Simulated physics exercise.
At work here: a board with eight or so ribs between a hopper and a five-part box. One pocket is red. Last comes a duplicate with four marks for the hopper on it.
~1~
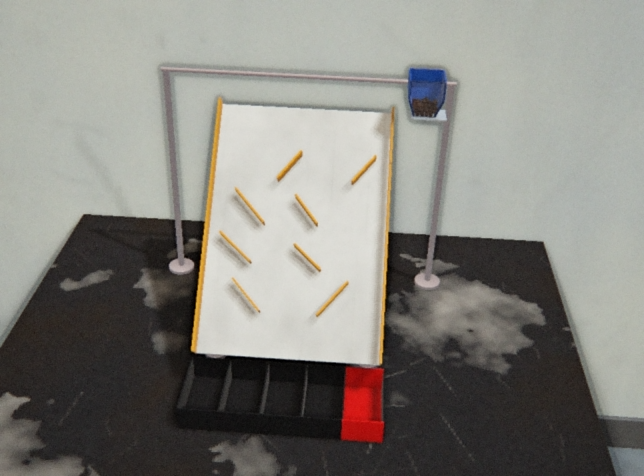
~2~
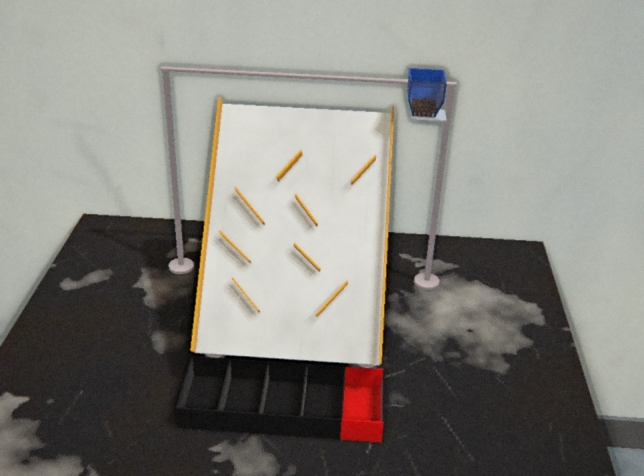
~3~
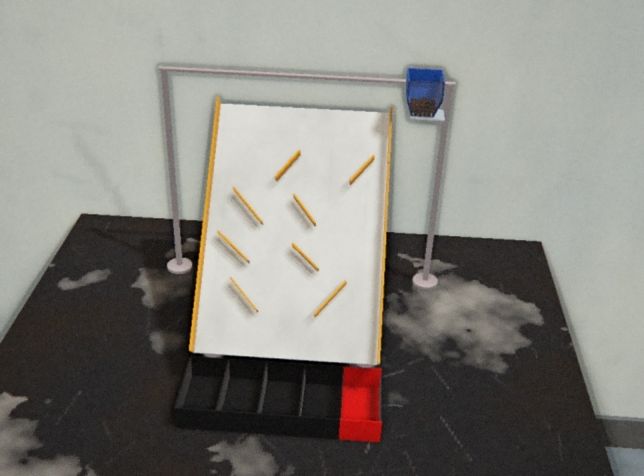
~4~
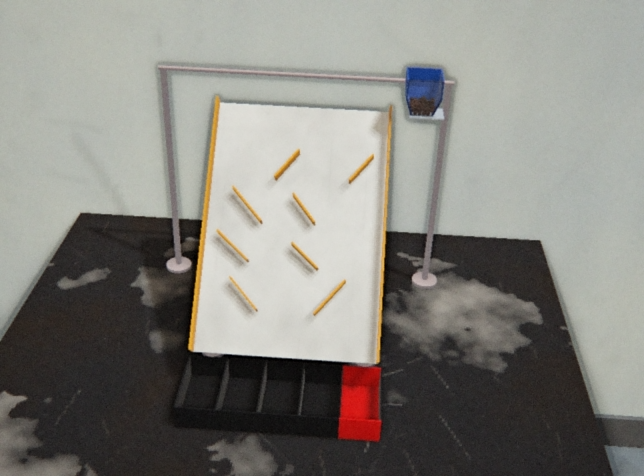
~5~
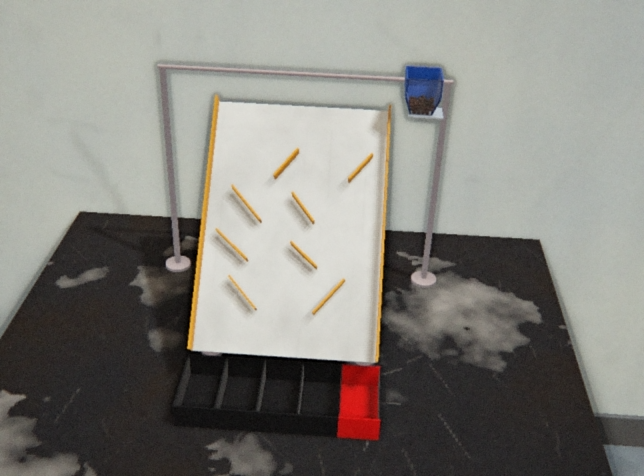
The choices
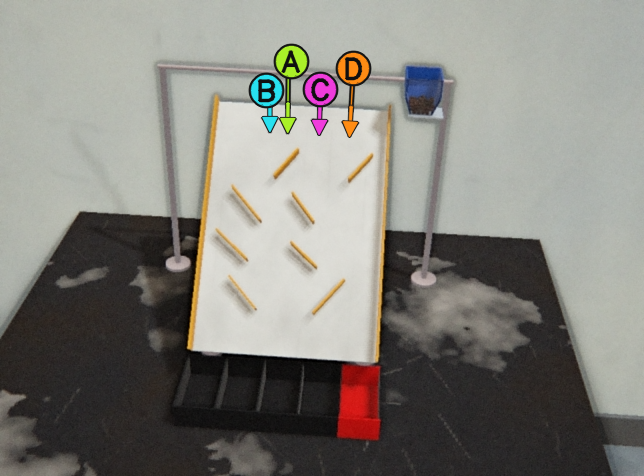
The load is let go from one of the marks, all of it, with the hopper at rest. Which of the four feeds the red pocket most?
Choose C.
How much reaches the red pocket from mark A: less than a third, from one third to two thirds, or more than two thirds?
Less than a third.
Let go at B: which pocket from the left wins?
It is the third one.
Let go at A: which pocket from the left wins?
It is the third one.
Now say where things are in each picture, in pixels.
In the first picture, hopper at (423, 109), chocolate balls, door shut.
In the second picture, ribs (277, 177) to (301, 150), (352, 181) to (376, 155), (235, 187) to (263, 221).
In the third picture, ribs (294, 194) to (315, 223), (217, 230) to (248, 260), (292, 243) to (318, 268).
In the fourth picture, ribs (229, 276) to (256, 309), (314, 314) to (345, 280).
In the fifth picture, red pocket at (359, 427), number 5 of 5 from the left.
On the marked copy, mark A meets the board at (287, 127); mark B meets the board at (269, 126); mark C meets the board at (319, 129); mark D meets the board at (349, 131).
With A, a small part in the red pocket, most in other pockets, a small part outside the box.
With B, a stray few in the red pocket, nearly all in other pockets, a stray few outside the box.
With C, about a third in the red pocket, about half in other pockets, a small part outside the box.
With D, a small part in the red pocket, most in other pockets, a stray few outside the box.
